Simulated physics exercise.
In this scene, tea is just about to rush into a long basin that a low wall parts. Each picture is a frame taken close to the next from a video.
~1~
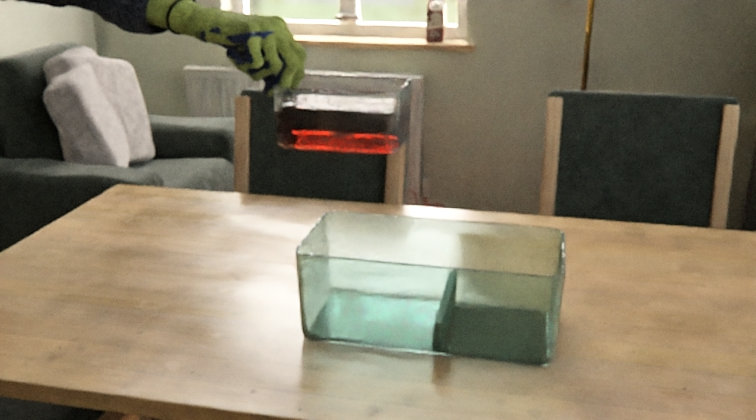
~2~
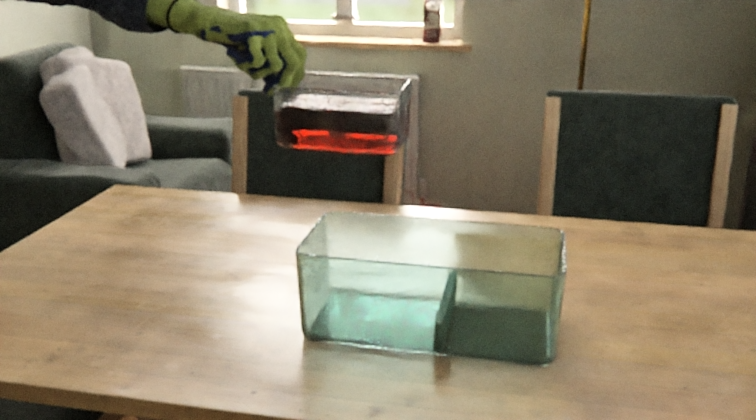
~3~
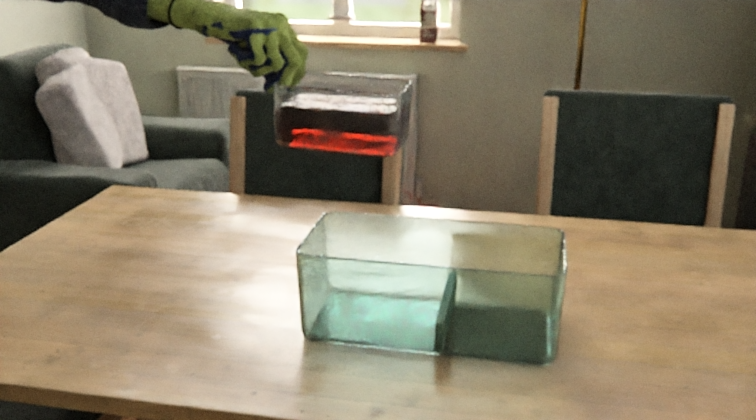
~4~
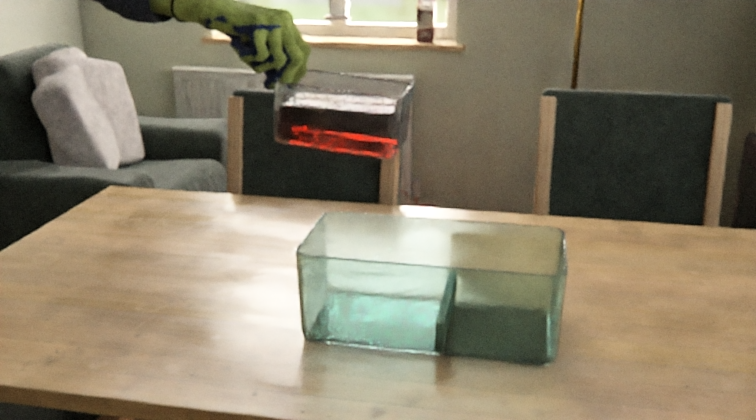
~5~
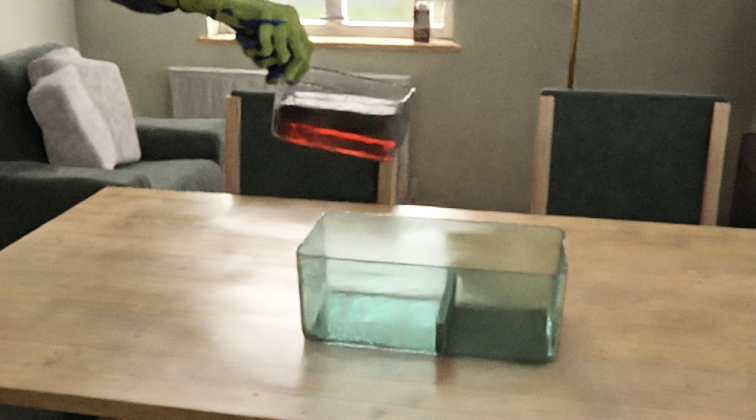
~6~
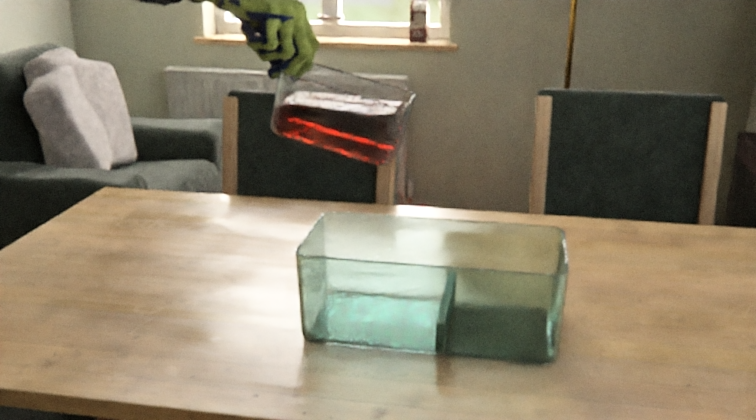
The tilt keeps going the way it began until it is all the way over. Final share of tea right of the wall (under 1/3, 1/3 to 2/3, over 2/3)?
I expect what gathers right of the wall to fall within one third to two thirds.
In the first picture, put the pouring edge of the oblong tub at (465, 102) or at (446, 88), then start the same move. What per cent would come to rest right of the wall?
Roughly 90 % and 80 %.
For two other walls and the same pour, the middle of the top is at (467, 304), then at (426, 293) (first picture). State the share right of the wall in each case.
Note: Roughly 25 % in case one, 70 % in case two.
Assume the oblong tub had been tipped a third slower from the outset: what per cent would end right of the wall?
Roughly 60 percent.
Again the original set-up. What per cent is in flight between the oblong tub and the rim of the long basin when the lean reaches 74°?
Estimated: 45 per cent or thereabouts.
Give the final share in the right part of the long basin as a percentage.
55 % or thereabouts.
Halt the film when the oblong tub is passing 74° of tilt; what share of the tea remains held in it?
Near 45 percent is still in there.
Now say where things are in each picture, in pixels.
The first picture shows tilt 0°; pouring edge (405, 87); surface from (287, 101) to (404, 107); the long basin's rim runs from (311, 232) to (564, 253); the wall's top is at (446, 297).
The second picture shows tilt 1°; pouring edge (406, 88); surface from (287, 101) to (404, 107).
The third picture shows tilt 2°; pouring edge (406, 90); surface from (287, 101) to (405, 107).
The fourth picture shows tilt 5°; pouring edge (408, 93); surface from (287, 100) to (405, 108).
The fifth picture shows tilt 9°; pouring edge (409, 97); surface from (286, 99) to (406, 109).
The sixth picture shows tilt 14°; pouring edge (410, 102); surface from (285, 99) to (407, 110).
A moment on, the oblong tub is tipped part way and 47 per cent is still to pour, 2 is left of the wall and 6 right of it.
Next, the oblong tub is tipped right over and 11 per cent is still to pour, 25 is left of the wall and 57 right of it.
Then the oblong tub is tipped right over and 1 per cent is still to pour, 42 is left of the wall and 55 right of it.
Later the oblong tub is tipped right over and 0 per cent is still to pour, 44 is left of the wall and 55 right of it.
In the end 44 per cent lies left of the wall, 55 right of it and 1 outside.
